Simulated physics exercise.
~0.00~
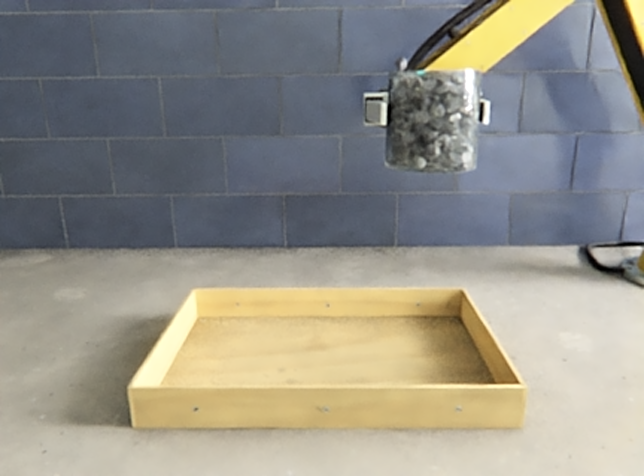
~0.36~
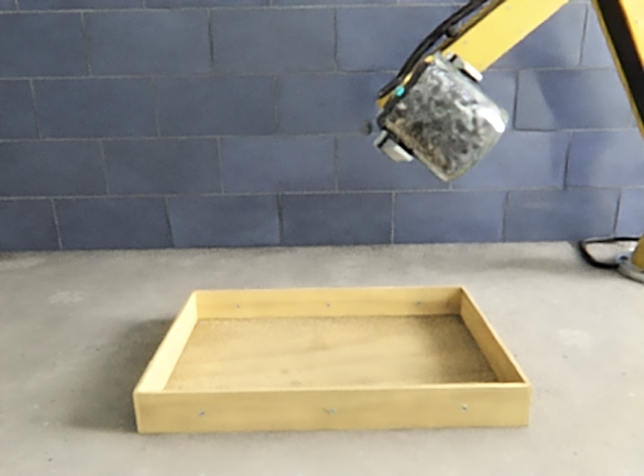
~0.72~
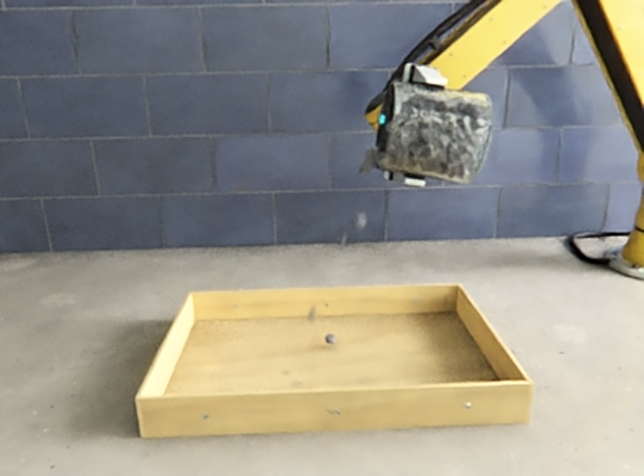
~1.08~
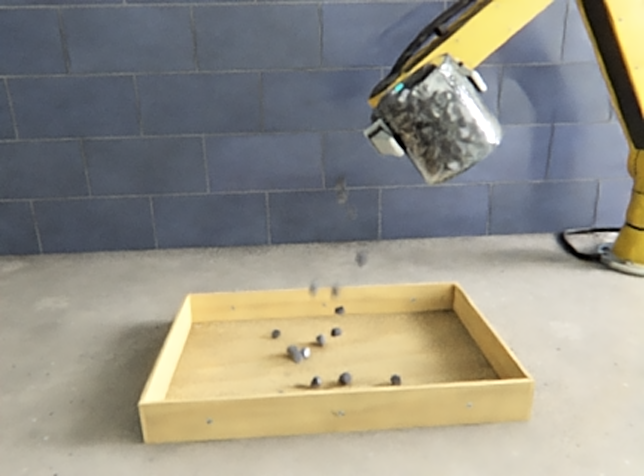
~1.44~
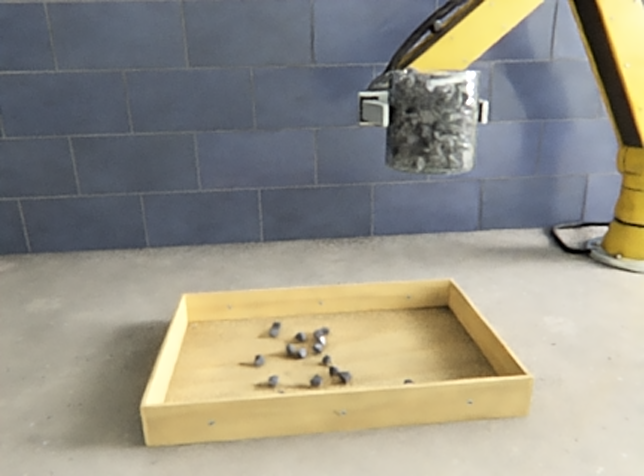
A yellow robot arm tipped a clear tumbler of small grey pebbles over a shallow wooden tray, and a few dropped and scattered across it before the arm turned the tumbler upright again, still holding most of its load.
